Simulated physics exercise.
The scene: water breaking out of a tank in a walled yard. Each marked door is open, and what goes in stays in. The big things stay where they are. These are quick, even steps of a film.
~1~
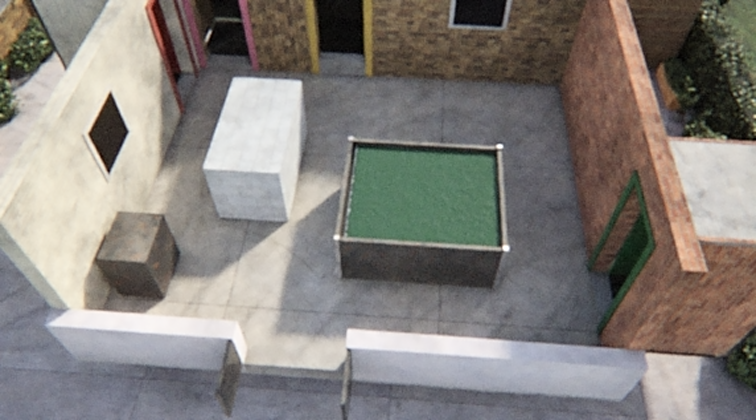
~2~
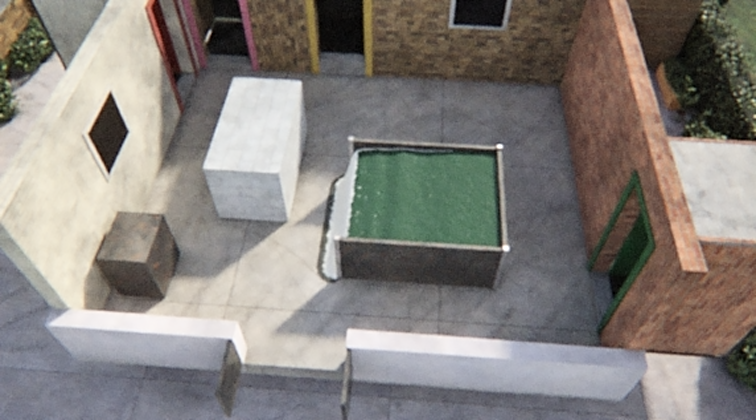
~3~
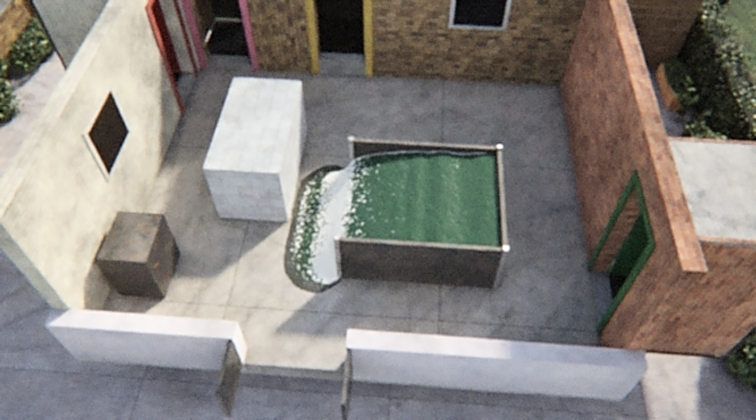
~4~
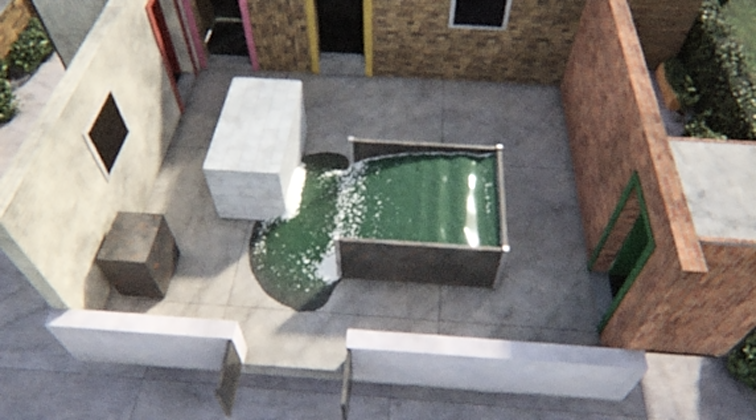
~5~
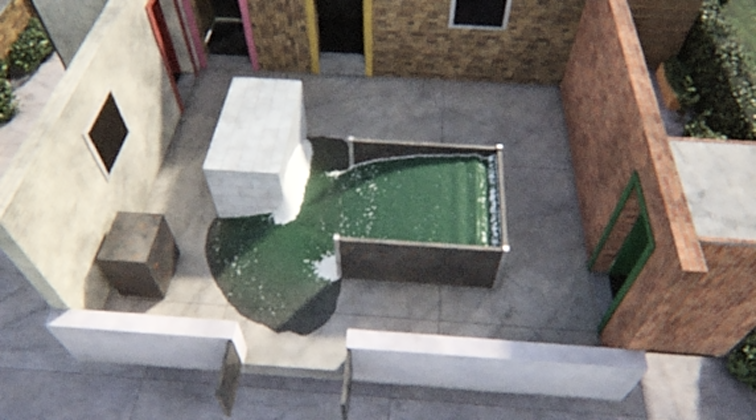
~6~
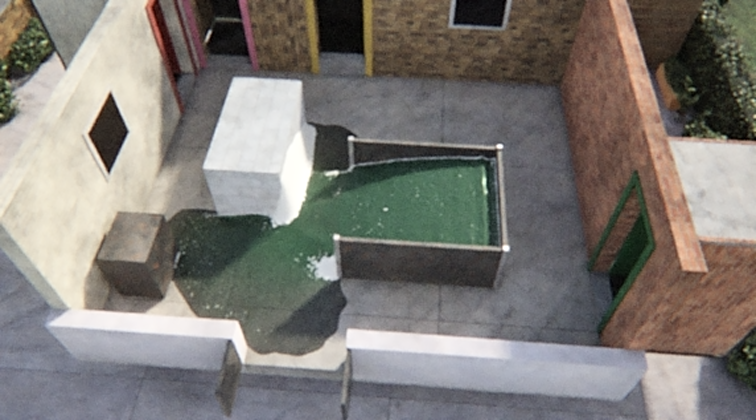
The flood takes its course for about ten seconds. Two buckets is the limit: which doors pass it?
In the end: The pink door takes more than that; the yellow door stays under that; the red door takes more than that; the green door takes more than that.
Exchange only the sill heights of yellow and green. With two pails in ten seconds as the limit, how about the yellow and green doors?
In short: Yellow lets more in, green holds.
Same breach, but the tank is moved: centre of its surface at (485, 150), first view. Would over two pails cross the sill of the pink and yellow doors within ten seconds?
One by one: The pink door passes that mark; the yellow door takes more.
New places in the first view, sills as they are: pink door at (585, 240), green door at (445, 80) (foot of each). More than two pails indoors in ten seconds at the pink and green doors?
My reading: Pink is under; green takes more.
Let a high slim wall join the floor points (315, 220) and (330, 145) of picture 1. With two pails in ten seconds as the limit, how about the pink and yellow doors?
In short: The pink door passes that mark, the yellow door holds.
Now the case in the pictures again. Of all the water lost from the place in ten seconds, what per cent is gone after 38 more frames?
Roughly 70 per cent.
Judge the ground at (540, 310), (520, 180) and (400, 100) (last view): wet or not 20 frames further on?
In turn: Not flooded, no water, wet.
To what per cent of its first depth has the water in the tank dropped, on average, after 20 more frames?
Near 20 in a hundred.
A moment on, water covers 35 % of the floor; the pink door not reached, the yellow door wet at the sill, nothing in, the red door not reached, the green door not reached.
Next, water covers 45 % of the floor; the pink door wet at the sill, nothing in, the yellow door wet at the sill, nothing in, the red door not reached, the green door not reached.
Then, water covers 65 % of the floor; the pink door under two buckets in, the yellow door under two buckets in, the red door under two buckets in, the green door not reached.
Later, water covers 95 % of the floor; the pink door far over two buckets in, the yellow door under two buckets in, the red door over two buckets in, the green door wet at the sill, nothing in.
In the end, water covers 100 % of the floor; the pink door far over two buckets in, the yellow door under two buckets in, the red door over two buckets in, the green door over two buckets in.
